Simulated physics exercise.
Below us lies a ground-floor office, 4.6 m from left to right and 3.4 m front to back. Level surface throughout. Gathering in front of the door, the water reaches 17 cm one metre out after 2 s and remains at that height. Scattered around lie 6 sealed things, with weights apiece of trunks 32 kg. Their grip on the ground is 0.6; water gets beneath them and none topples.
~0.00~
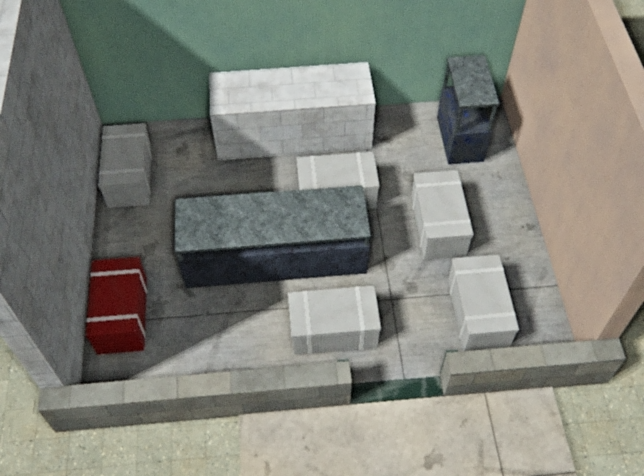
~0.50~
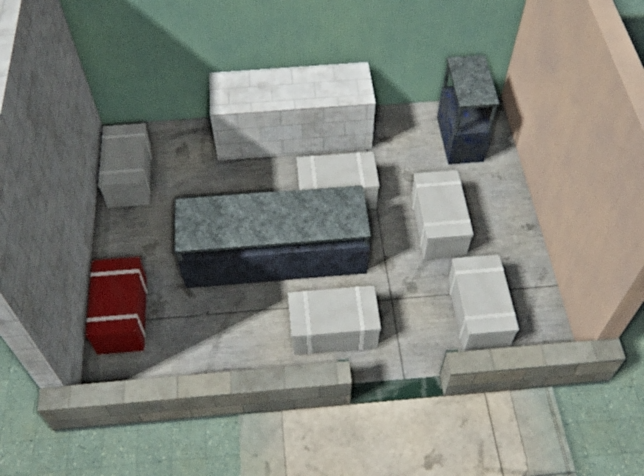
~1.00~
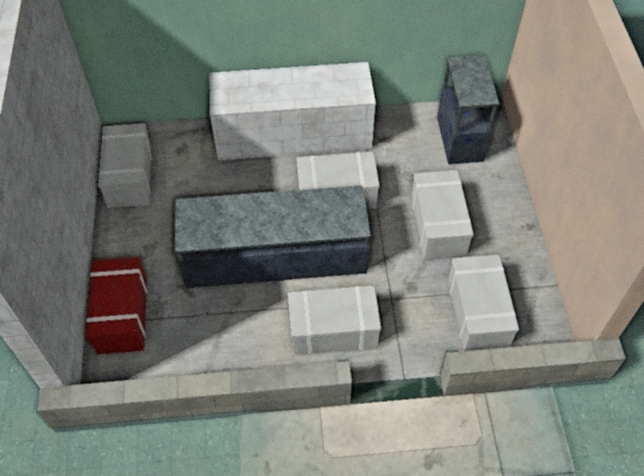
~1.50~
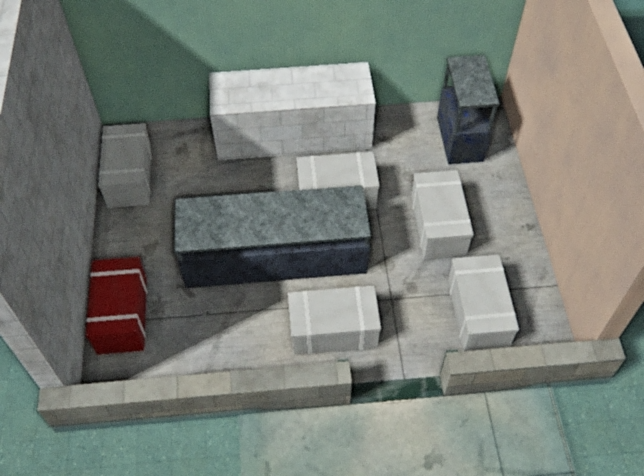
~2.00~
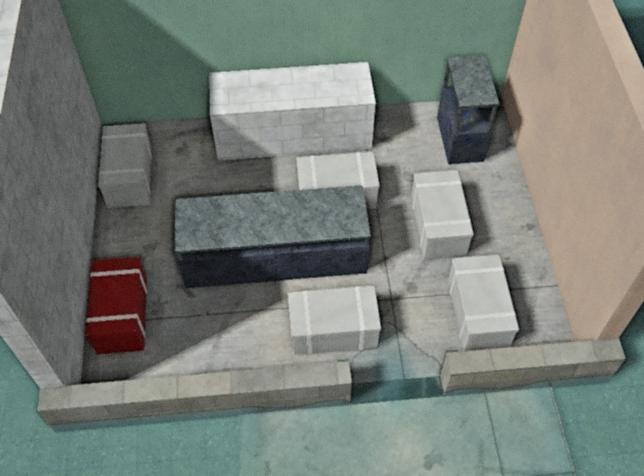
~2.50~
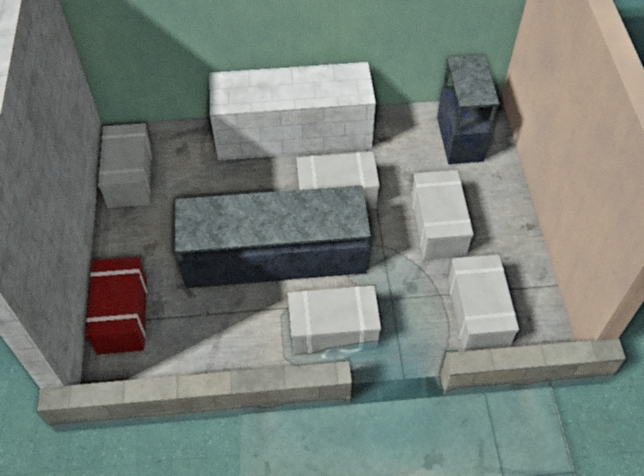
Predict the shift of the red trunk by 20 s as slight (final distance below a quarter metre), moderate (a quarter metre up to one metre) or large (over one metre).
The shift is moderate.
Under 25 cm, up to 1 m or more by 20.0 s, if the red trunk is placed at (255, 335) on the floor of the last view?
Answer: It covers a big distance.
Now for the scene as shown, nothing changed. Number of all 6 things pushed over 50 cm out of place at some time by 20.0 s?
4.
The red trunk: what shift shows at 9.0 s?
Some 0 cm from the start.
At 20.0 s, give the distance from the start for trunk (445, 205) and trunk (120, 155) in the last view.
In turn: 140 cm, 60 cm.
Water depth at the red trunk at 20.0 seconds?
Roughly 15 cm deep.
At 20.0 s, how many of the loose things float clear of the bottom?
6 at that moment.
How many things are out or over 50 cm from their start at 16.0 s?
By my tally, 3.
After 4.0 s the red trunk is near (114, 295), 0.0 m from its start, aground; 0 afloat.
After 9.0 s the red trunk is near (114, 295), 0.0 m from its start, aground; 0 afloat.
After 16.0 s the red trunk is near (127, 300), 0.1 m from its start, afloat; 6 afloat.
After 20.0 s the red trunk is near (136, 327), 0.4 m from its start, afloat; 6 afloat.
